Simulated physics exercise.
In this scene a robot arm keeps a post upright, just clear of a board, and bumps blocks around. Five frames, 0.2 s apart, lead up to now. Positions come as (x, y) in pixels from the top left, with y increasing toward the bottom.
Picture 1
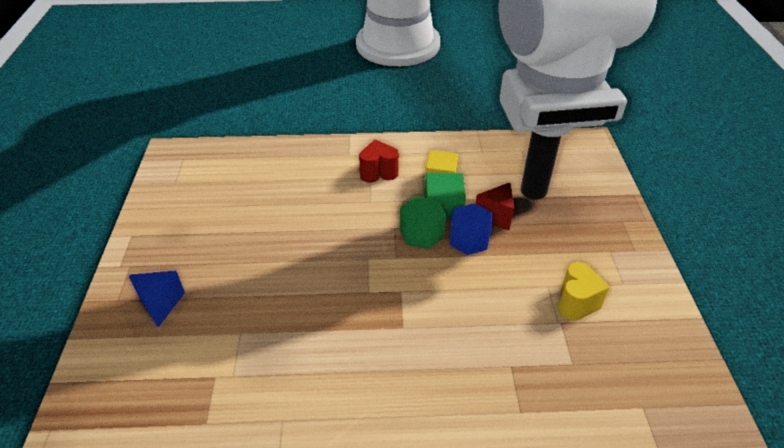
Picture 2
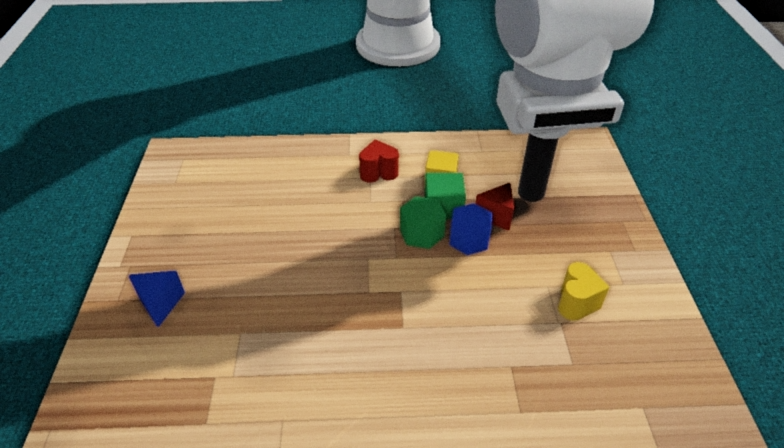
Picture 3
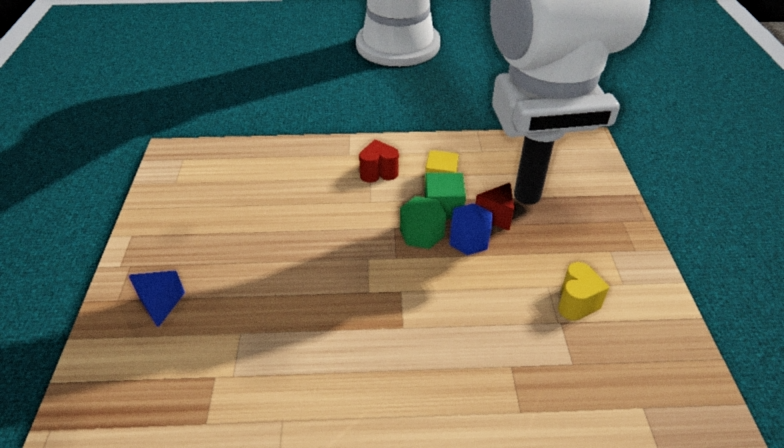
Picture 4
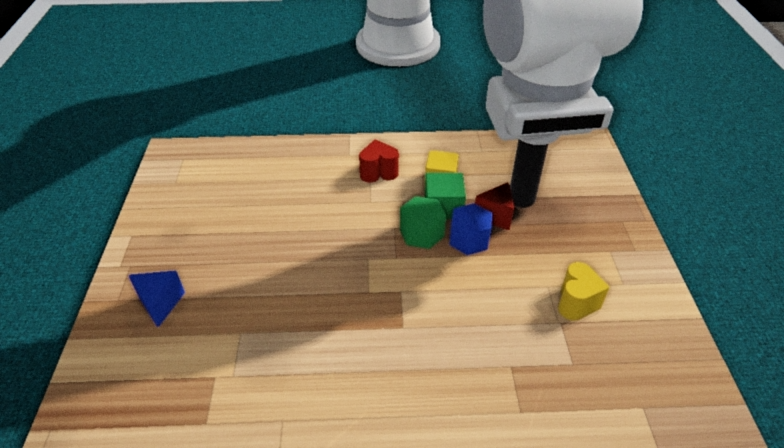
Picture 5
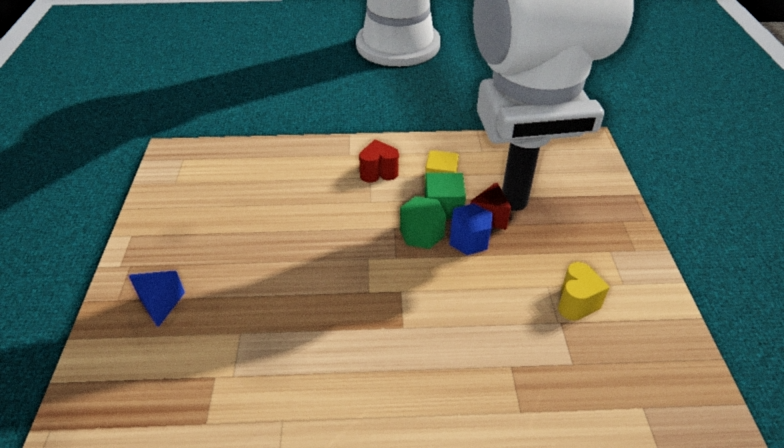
On a wooden board, a robot arm's black post edging left and nearer, nudging a red block slightly beside green and blue blocks.
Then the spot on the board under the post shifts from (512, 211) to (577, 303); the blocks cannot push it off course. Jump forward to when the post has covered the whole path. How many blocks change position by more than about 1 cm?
The number of blocks that move over 1 cm is one.
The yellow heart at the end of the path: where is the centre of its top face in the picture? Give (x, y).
The yellow heart ends near (604, 314).
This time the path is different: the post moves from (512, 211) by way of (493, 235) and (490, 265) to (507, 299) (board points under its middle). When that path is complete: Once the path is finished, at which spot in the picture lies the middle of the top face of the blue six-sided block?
About (455, 231).
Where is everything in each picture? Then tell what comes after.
The first frame shows post tip at (533, 192); block tops, red triangular block at (500, 195); yellow heart at (584, 280).
The second frame shows post at (531, 194); blocks unchanged.
The third frame shows post at (527, 197); blocks unchanged.
The fourth frame shows post at (521, 200); blocks unchanged.
The fifth frame shows post at (514, 203); red triangular block at (493, 196); yellow heart at (584, 280).
The first path, step by step. One third of the way, post at (535, 231); nothing pushed yet.
Two thirds of the way, post at (556, 261); nothing pushed yet.
At the end, post at (580, 295); red triangular block in place; yellow heart at (604, 314).
